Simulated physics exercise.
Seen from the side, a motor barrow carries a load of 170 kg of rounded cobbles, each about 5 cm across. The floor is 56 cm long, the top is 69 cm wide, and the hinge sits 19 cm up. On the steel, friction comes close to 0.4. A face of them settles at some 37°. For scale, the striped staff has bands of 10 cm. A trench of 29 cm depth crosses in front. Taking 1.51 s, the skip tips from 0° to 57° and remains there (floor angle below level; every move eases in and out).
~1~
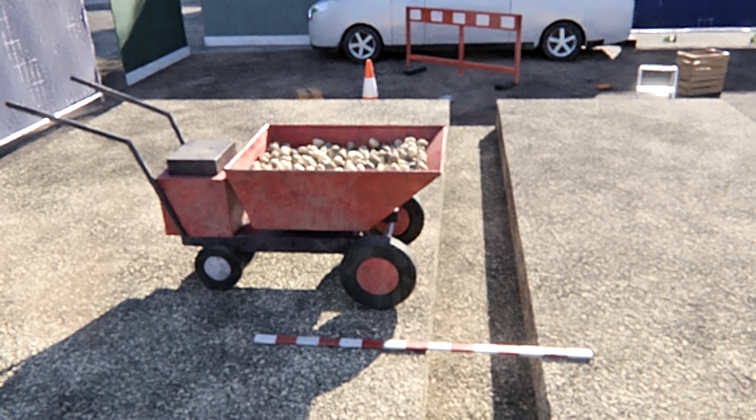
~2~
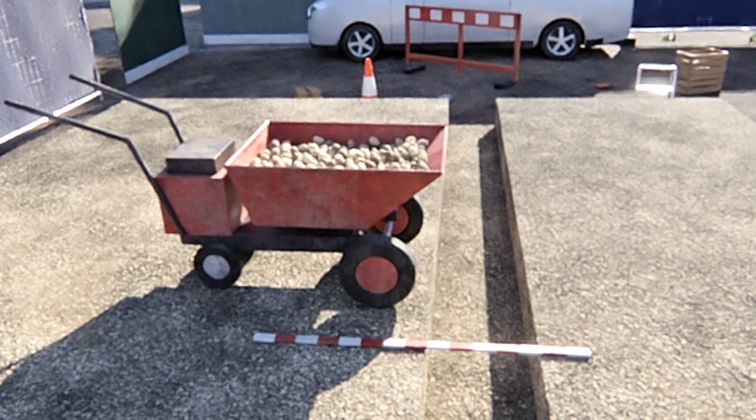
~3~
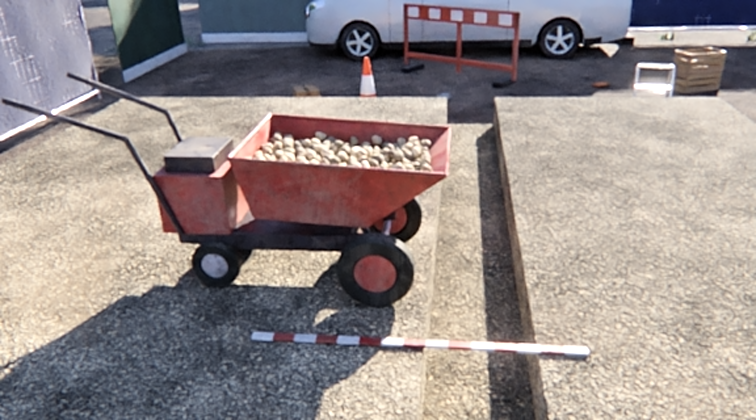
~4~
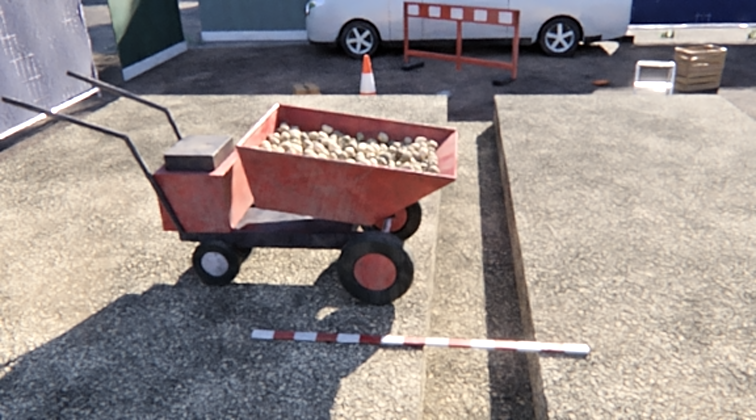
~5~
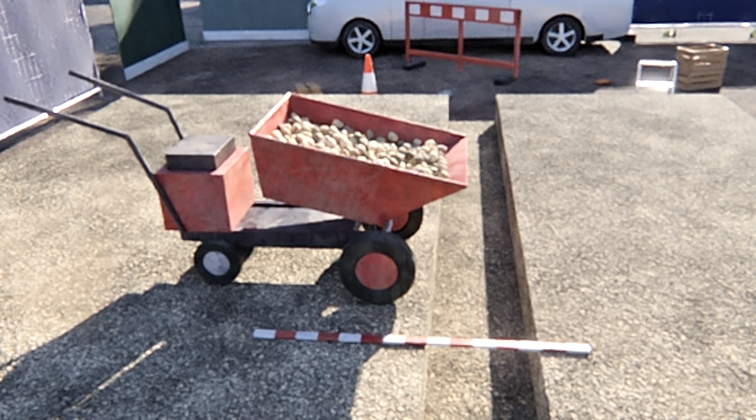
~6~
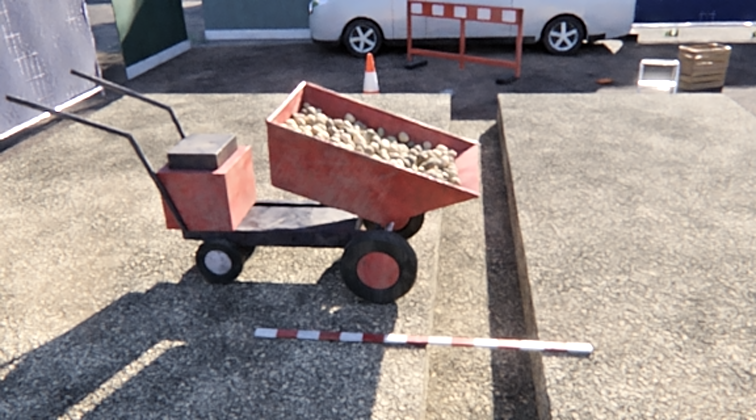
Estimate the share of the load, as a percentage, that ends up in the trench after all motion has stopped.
Roughly 54 per cent of the load ends up there.
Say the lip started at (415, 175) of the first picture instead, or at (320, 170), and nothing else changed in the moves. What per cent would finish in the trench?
The first gives about 80 percent and the second about 80 percent.
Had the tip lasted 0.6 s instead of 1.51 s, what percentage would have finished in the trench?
45 per cent.
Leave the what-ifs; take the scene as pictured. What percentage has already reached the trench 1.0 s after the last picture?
By then, around 5 percent.
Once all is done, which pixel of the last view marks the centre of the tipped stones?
Centre estimate: Around (523, 286).
Then, 0.5 s after the last picture the floor is at 48°, 100 % in the skip; the foremost stones are at (486, 217).
Then, 1.0 s after the last picture the floor is at 57°, 83 % in the skip, 7 % in the trench, 10 % past the trench; the foremost stones are at (563, 269).
Then, 1.4 s after the last picture the floor is at 57°, 47 % in the skip, 15 % in the trench, 38 % past the trench; the foremost stones are at (659, 281).
Then, 3.3 s after the last picture the floor is at 57°, 0 % in the skip, 54 % in the trench, 46 % past the trench; the foremost stones are past the picture's edge.
